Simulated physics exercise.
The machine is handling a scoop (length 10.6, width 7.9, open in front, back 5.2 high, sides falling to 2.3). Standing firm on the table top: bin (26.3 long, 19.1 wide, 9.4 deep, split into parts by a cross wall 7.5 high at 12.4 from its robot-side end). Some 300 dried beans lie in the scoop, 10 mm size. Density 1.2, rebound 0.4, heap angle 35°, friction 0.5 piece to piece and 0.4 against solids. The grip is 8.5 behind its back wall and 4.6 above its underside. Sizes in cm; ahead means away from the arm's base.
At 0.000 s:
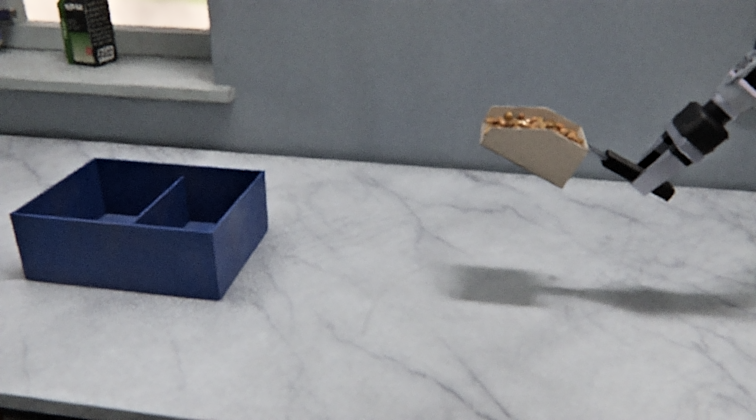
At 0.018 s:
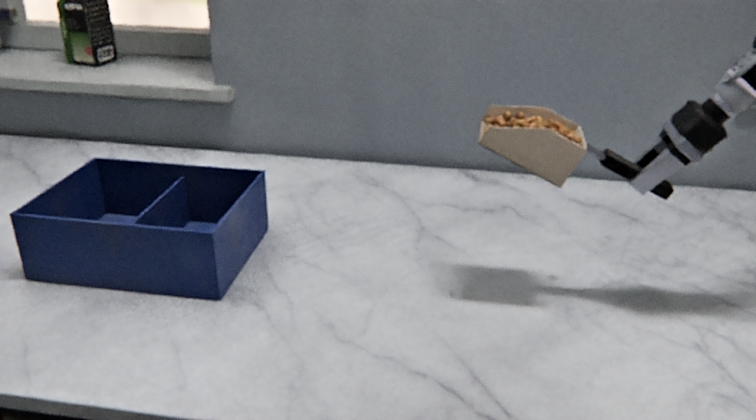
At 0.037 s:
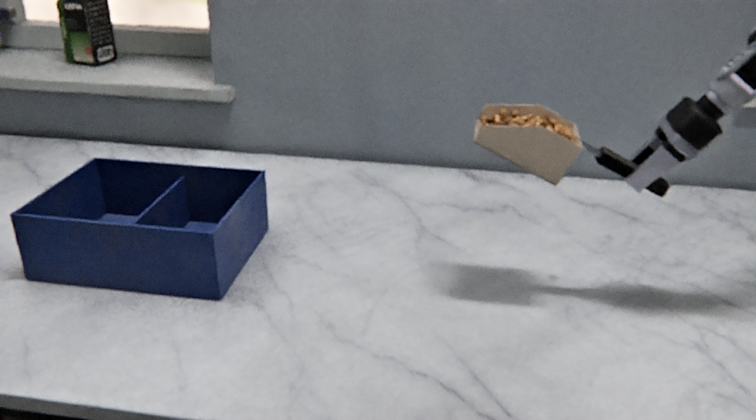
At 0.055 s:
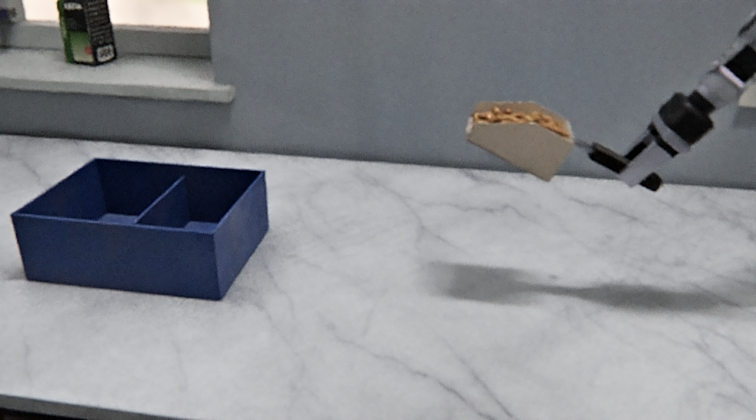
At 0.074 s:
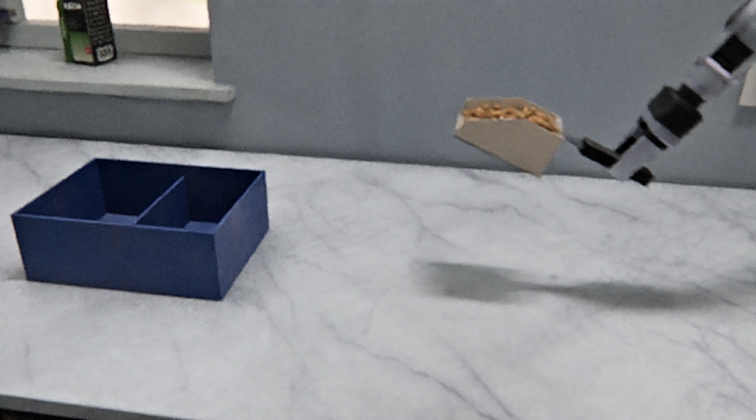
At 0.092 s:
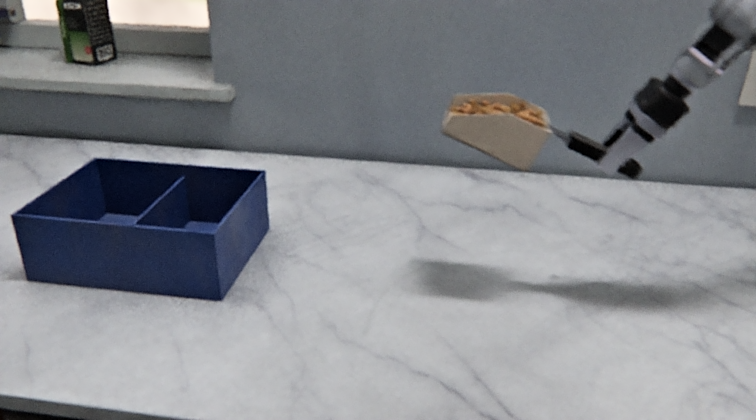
Above a marble-patterned table top, a robot arm carries a scoop of beans slowly left.
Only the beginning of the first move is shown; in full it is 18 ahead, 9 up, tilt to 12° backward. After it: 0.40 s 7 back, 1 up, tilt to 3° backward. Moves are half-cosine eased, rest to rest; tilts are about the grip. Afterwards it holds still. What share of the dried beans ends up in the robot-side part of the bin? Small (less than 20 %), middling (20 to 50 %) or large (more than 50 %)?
A small share, less than 20 %, ends in the robot-side part of the bin.
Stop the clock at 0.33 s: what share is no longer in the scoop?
About 15 per cent by then.
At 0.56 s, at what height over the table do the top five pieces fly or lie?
Roughly 26 cm.
After 0.33 s, tilted 12° backward, highest piece 29 above the table; 252 on the scoop, 48 in flight or on a rim.
After 0.56 s, tilted 5° backward, highest piece 27 above the table; 195 on the scoop, 70 on the table or floor, 5 in the robot-side part, 30 in flight or on a rim.
After 0.88 s, tilted 3° backward, highest piece 26 above the table; 190 on the scoop, 101 on the table or floor, 5 in the robot-side part, 4 in flight or on a rim.
After 1.93 s, tilted 3° backward, highest piece 26 above the table; 190 on the scoop, 105 on the table or floor, 5 in the robot-side part.
At rest, 190 on the scoop, 105 on the table or floor, 5 in the robot-side part. That is 2 % in the robot-side part of the bin.
